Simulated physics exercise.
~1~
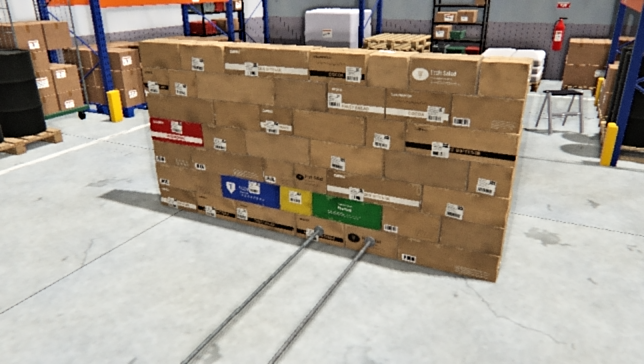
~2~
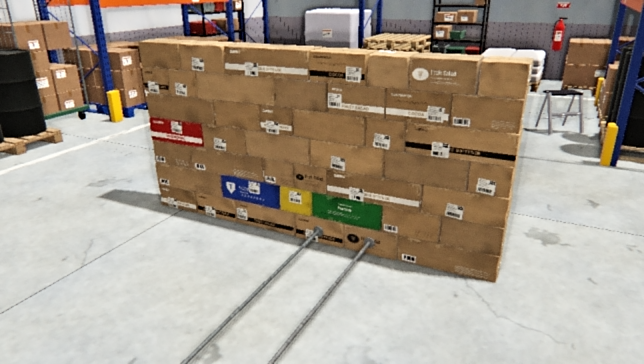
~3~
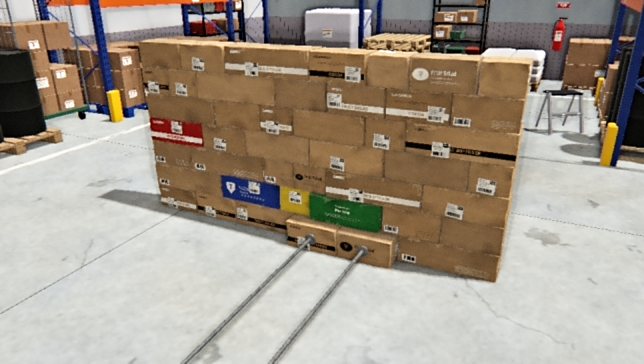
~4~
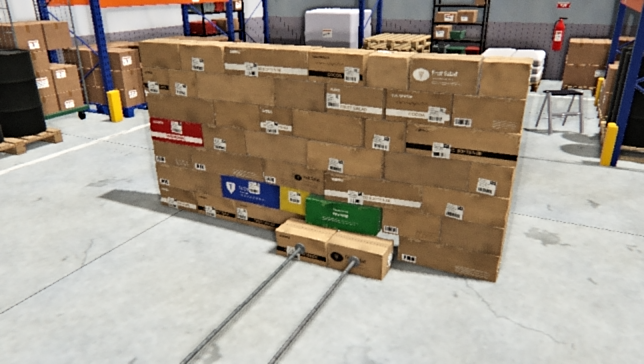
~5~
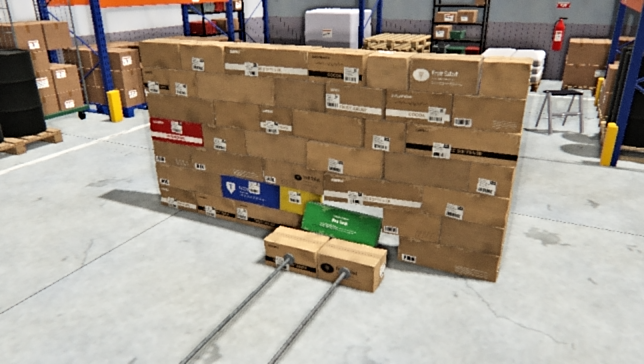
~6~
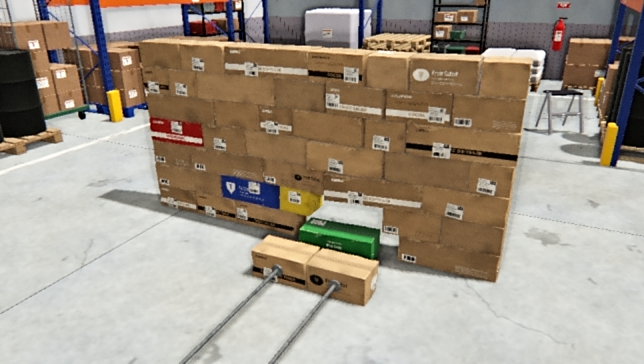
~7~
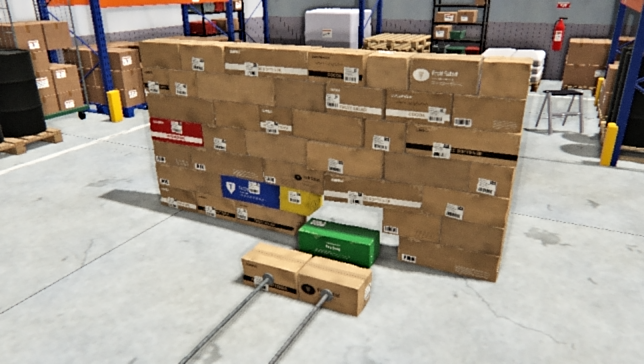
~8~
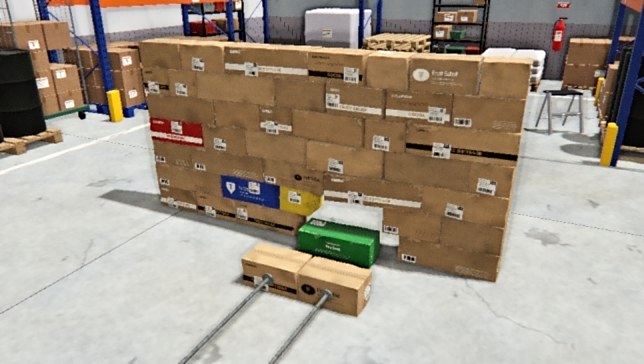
Two metal rods draw a pair of brown parcels out of the bottom row of a staggered parcel wall, and the green parcel above tips forward and drops to the floor behind them, while the blue, yellow and red parcels stay in place and the wall remains standing.
